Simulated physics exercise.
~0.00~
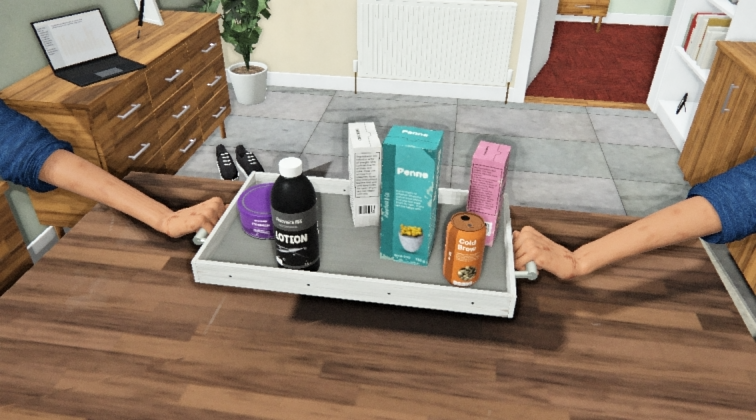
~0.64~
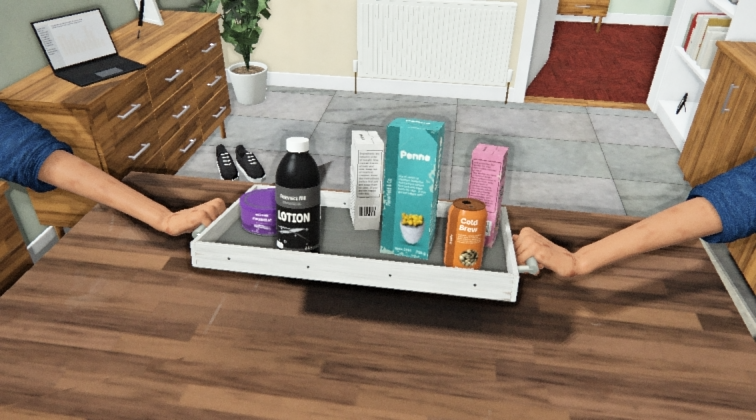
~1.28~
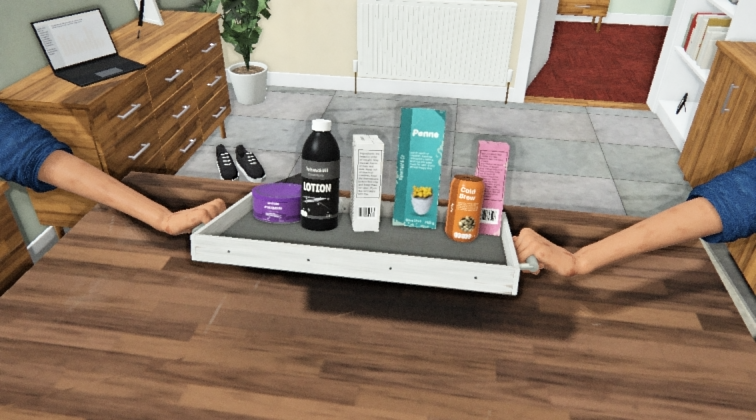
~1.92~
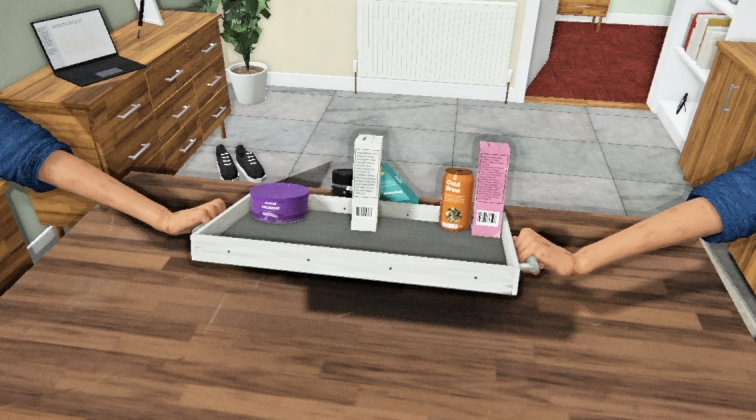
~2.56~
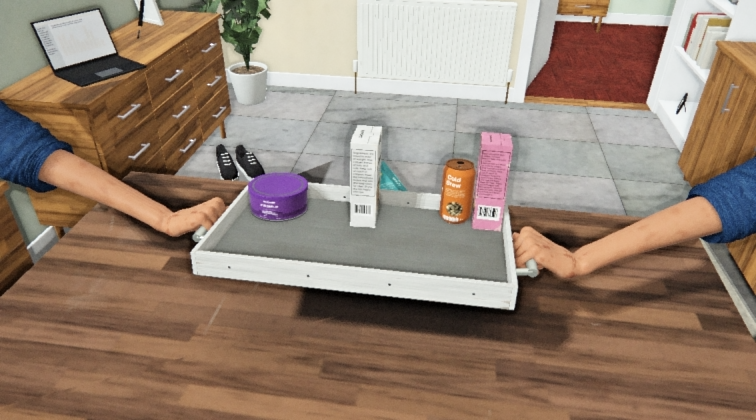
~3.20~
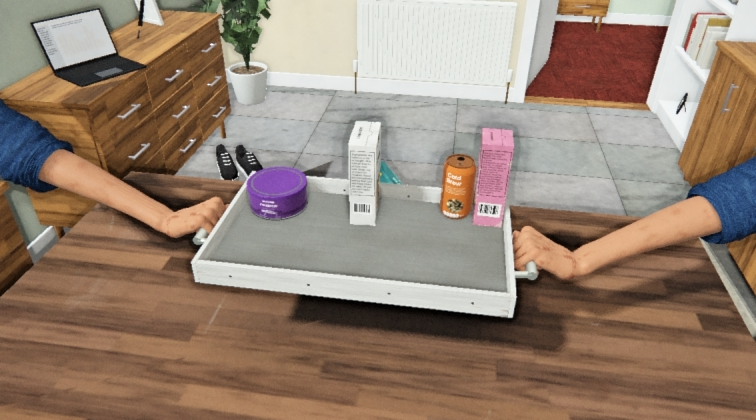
At the start, two hands hold a white-rimmed serving tray above a wooden surface, with a purple tub, a black lotion bottle, a white packet, a turquoise carton, an orange can and a pink carton standing on it. The hands tip the tray so its far edge dips, and the items begin to lean and slide away. The black bottle and the turquoise carton topple over the far rim and drop off. The hands then level the tray again. The tub, white packet, can and pink carton remain upright near the far side, leaving the front empty.
